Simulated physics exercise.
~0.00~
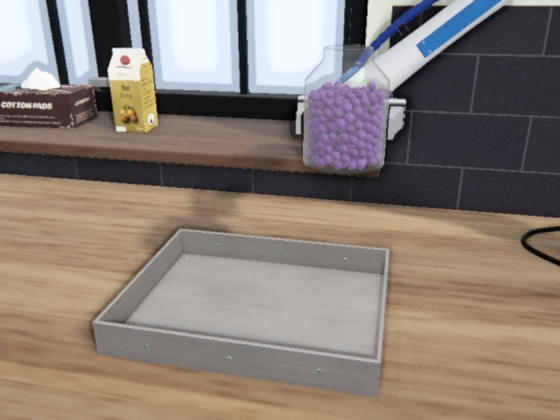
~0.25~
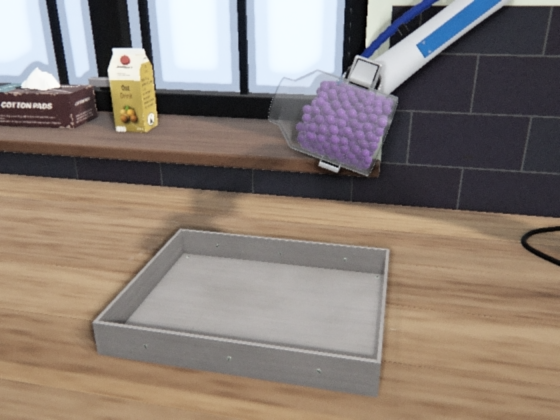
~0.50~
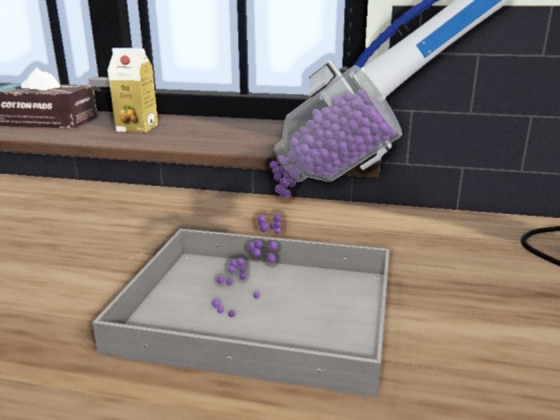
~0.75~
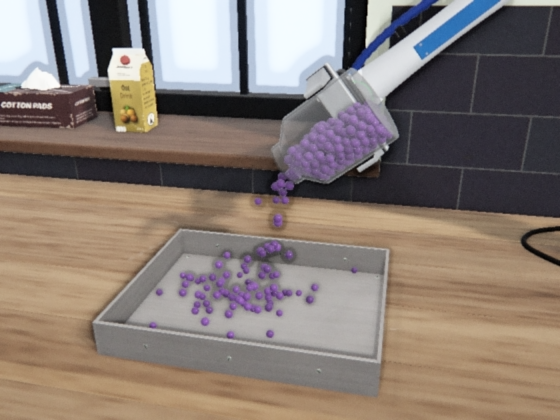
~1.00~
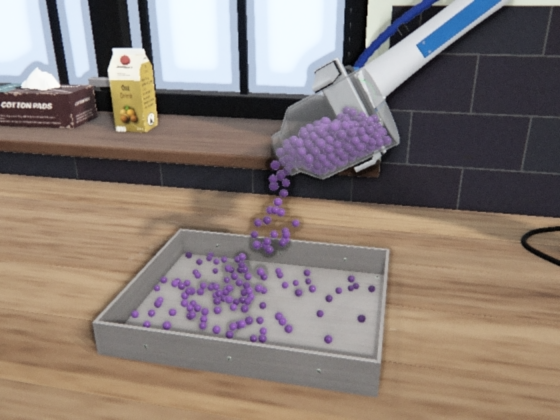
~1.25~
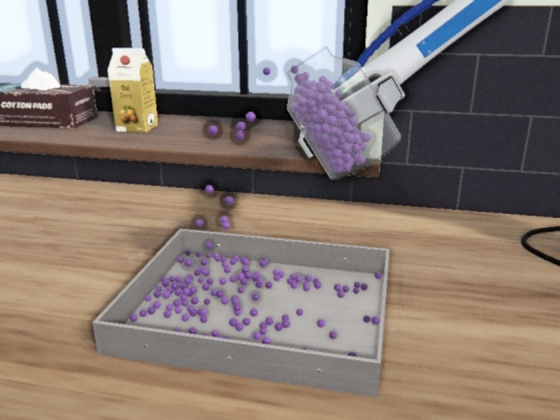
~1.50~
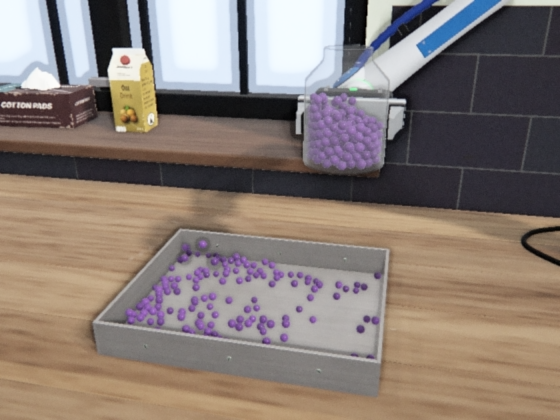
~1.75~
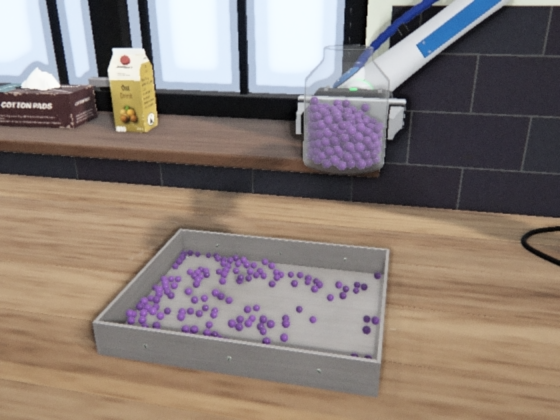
At first, a robot arm holds a clear jar filled with purple beads upright above an empty gray tray on a wooden table, with a carton and a tissue box on the ledge behind. The arm tips the jar to the left until its mouth points downward, and beads begin spilling out. They stream into the tray, bounce and scatter across its bottom. The arm then swings the jar back up, flinging a few last beads out to the left. Finally, the jar is upright again, still more than half full, while the scattered beads lie still, thickest toward the tray's left side.
